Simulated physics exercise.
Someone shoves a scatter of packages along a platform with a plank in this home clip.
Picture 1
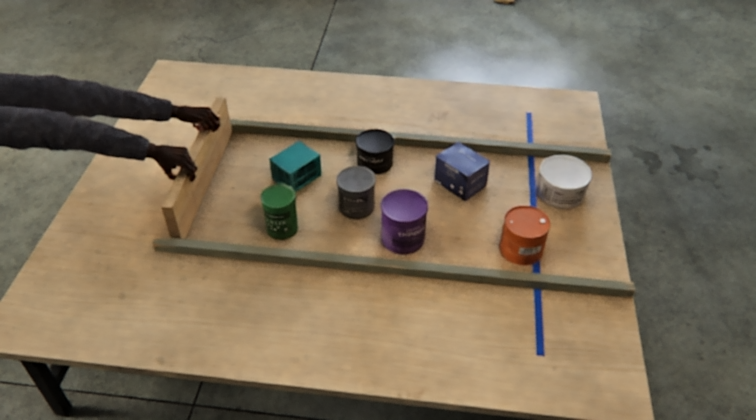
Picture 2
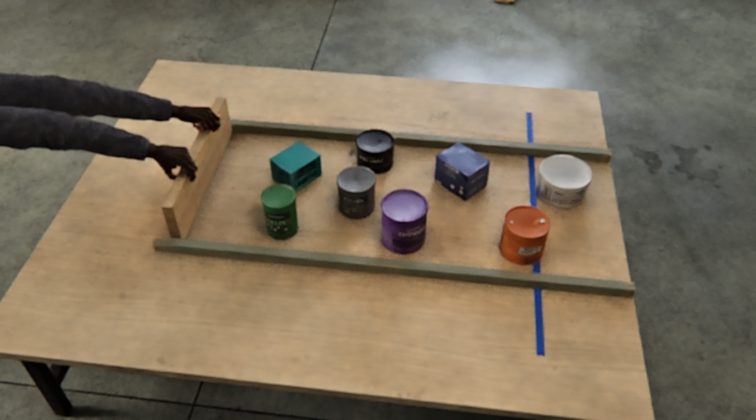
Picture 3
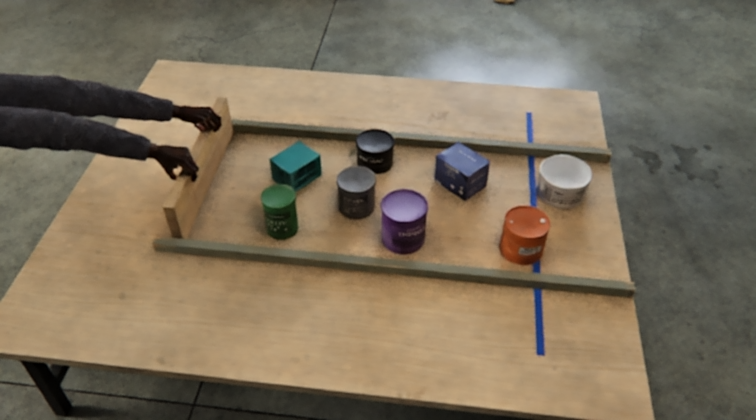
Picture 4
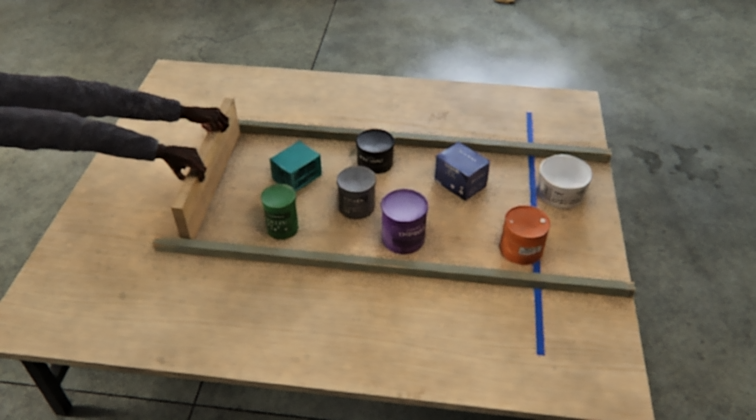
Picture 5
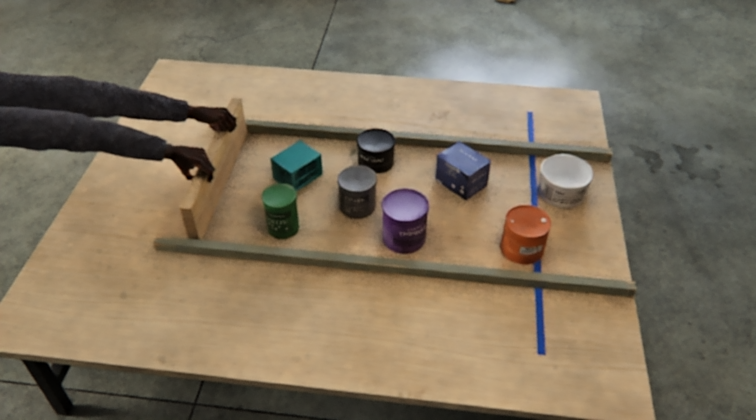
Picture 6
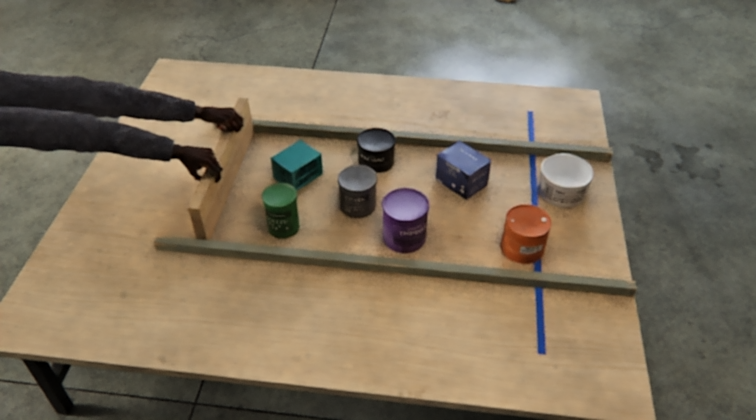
Wooden plank held by two hands sliding slightly right along a table between rails, the scattered cans and boxes staying put.
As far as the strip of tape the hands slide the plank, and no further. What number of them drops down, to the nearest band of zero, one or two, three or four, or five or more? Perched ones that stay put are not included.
The tally of those that come down is below three but not nil.
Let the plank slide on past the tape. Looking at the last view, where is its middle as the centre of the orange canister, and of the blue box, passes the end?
Orange canister over the end: About (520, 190). Blue box over the end: About (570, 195).
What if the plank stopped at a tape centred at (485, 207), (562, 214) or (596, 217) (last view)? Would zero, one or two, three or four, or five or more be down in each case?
Zero; one or two; 3 or 4.
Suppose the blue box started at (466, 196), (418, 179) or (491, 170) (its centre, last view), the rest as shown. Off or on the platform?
Results in order: Not lost; not lost; not lost.
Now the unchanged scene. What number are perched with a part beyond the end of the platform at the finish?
Tally: 0.
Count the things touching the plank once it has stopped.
At rest, 4 are in contact.
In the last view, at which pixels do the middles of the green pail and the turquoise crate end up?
One is at about (557, 235), the other at about (553, 185).
Soon after, none off yet; white pail at rest near (564, 181); orange canister at rest near (526, 234); blue box at rest near (463, 170).
Then, none off yet; white pail moved a little near (588, 184); orange canister moved about its own width near (580, 238); blue box moved well along near (539, 180).
By the end, the number that fall off is one or two; fallen, orange canister and white pail.
